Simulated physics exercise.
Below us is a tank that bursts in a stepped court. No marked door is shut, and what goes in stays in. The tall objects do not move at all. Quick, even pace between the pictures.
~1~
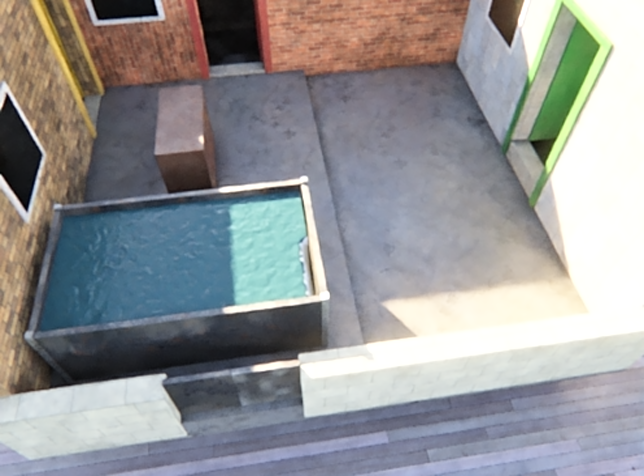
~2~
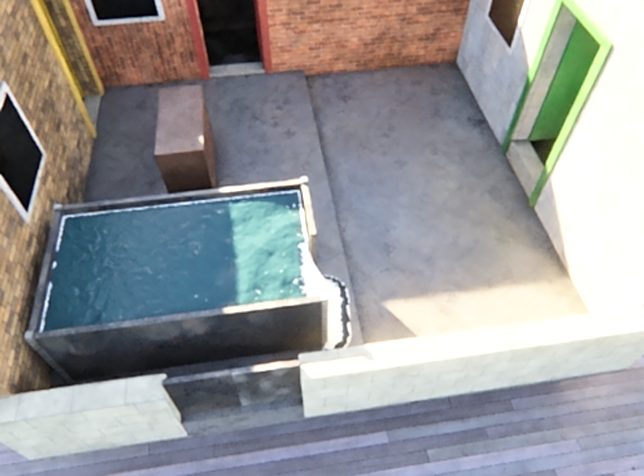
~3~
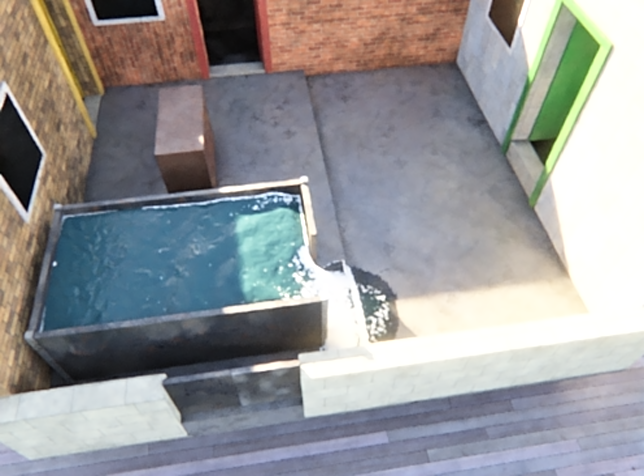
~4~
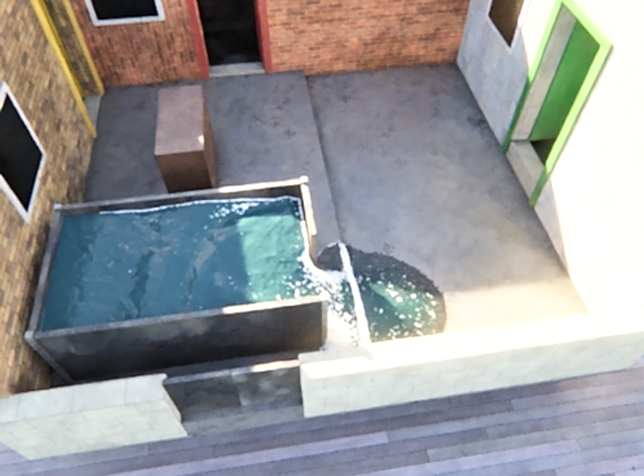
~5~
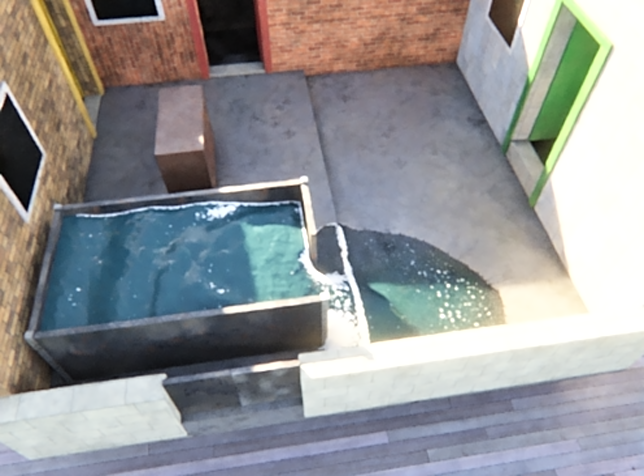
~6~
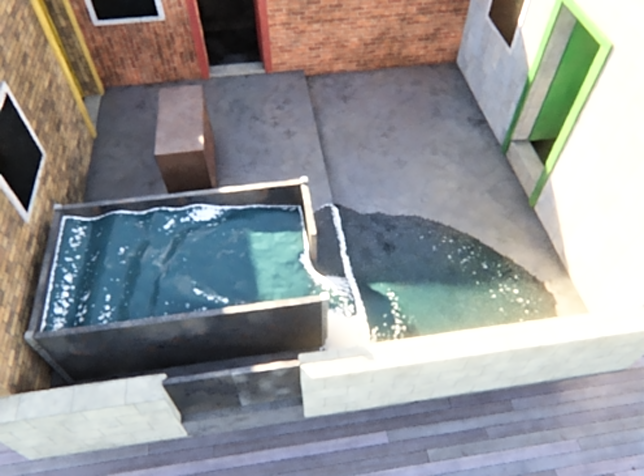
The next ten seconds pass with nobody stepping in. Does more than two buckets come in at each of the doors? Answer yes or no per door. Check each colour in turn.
The green door no, the red door no, the yellow door yes.
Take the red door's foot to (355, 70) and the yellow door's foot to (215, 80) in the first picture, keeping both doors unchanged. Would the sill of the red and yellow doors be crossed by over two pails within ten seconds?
I'd say the red door breaks the limit and the yellow door keeps within limits.
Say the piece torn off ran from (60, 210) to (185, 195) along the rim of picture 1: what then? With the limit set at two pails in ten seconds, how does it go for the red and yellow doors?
Red door: Exceeds it; yellow door: Exceeds it.
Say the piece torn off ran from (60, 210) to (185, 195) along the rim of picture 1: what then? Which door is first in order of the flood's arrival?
Answer: The yellow-painted one.
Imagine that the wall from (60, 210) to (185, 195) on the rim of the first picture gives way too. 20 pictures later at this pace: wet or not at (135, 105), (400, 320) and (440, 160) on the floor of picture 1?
First soaked through, second kept bare, third soaked through.
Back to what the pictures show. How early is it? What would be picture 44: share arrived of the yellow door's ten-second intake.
Near 0 %, I'd say.
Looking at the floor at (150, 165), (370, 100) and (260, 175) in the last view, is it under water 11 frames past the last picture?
Same order as asked: Dry as before; dry as before; dry as before.
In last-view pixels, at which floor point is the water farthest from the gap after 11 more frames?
(470, 97).
A moment on, water covers 25 % of the floor; the green door wet at the sill, nothing in, the red door not reached, the yellow door not reached.
Next, water covers 30 % of the floor; the green door wet at the sill, nothing in, the red door not reached, the yellow door not reached.
Then, water covers 50 % of the floor; the green door wet at the sill, nothing in, the red door not reached, the yellow door not reached.
Later, water covers 80 % of the floor; the green door wet at the sill, nothing in, the red door wet at the sill, nothing in, the yellow door wet at the sill, nothing in.
In the end, water covers 95 % of the floor; the green door wet at the sill, nothing in, the red door wet at the sill, nothing in, the yellow door over two buckets in.
